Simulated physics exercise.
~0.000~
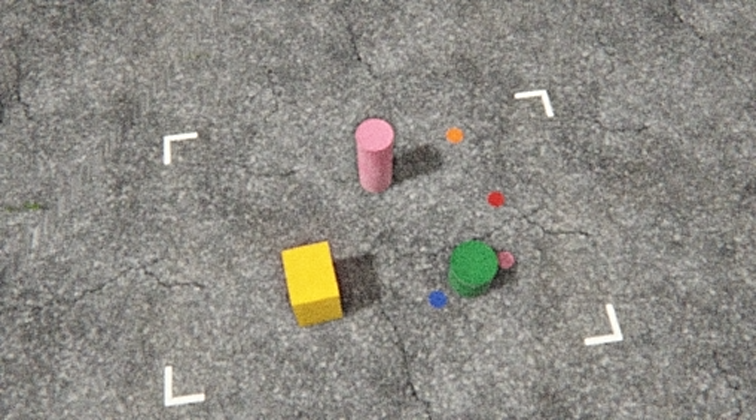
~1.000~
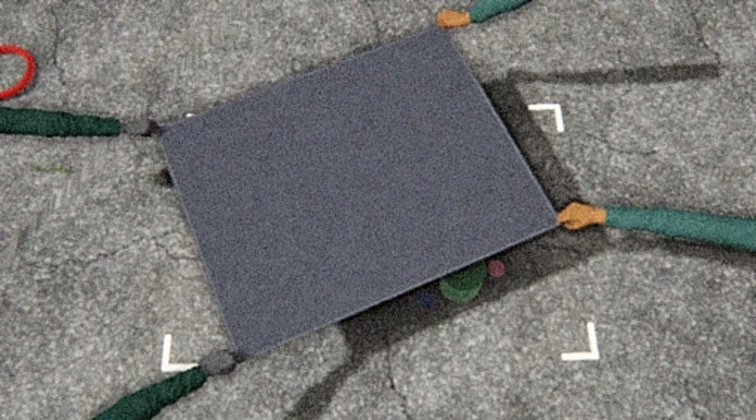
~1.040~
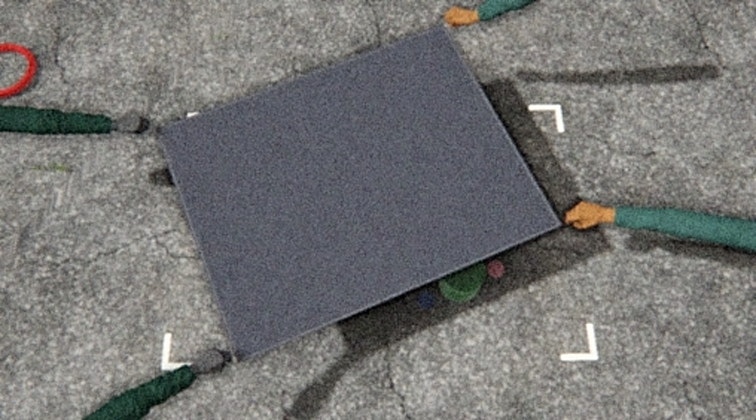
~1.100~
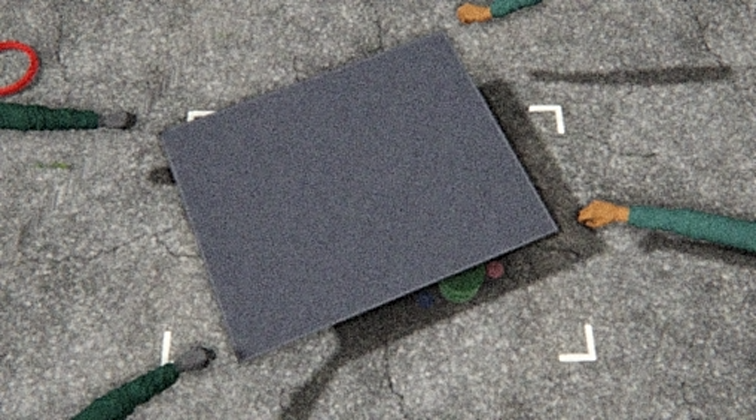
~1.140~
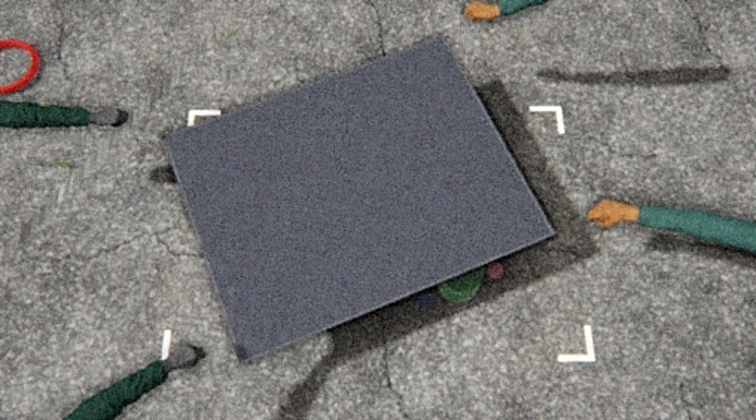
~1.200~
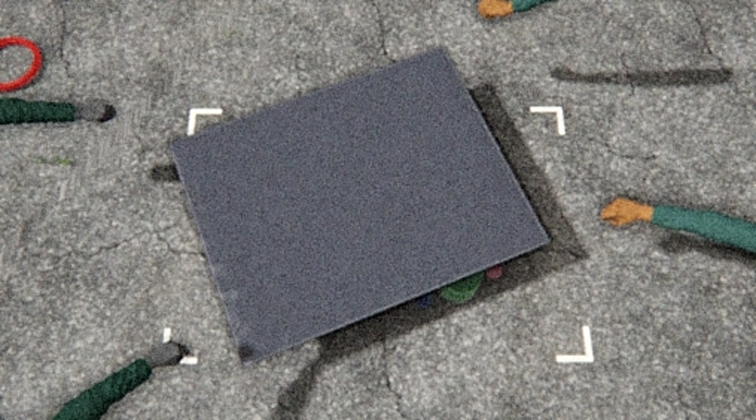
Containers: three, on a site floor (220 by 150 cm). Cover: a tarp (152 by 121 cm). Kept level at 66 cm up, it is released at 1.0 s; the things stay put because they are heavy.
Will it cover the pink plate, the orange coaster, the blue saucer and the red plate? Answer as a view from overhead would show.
In order: The pink plate still shows; the orange coaster remains in the open; the blue saucer remains in the open; the red plate still shows.
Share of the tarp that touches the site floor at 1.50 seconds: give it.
Contact share: Approx. 10 percent.
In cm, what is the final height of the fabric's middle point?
Roughly 32 cm high.
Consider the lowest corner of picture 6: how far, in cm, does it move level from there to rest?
Roughly 28 cm.
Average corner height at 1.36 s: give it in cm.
On average the corners sit about 16 cm above the surface.
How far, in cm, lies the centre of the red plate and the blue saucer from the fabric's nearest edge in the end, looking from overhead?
28 cm and 6 cm.
At 1.4 s, 0 % of it is down, spanning 177 by 155 cm, above pink plate, blue saucer.
At 1.5 s, 10 % of it is down, spanning 144 by 128 cm, above no small thing.
At 1.7 s, 10 % of it is down, spanning 135 by 131 cm, above no small thing.
At 1.8 s, 10 % of it is down, spanning 134 by 128 cm, above no small thing.
At 3.3 s, 10 % of it is down, spanning 136 by 126 cm, above no small thing.
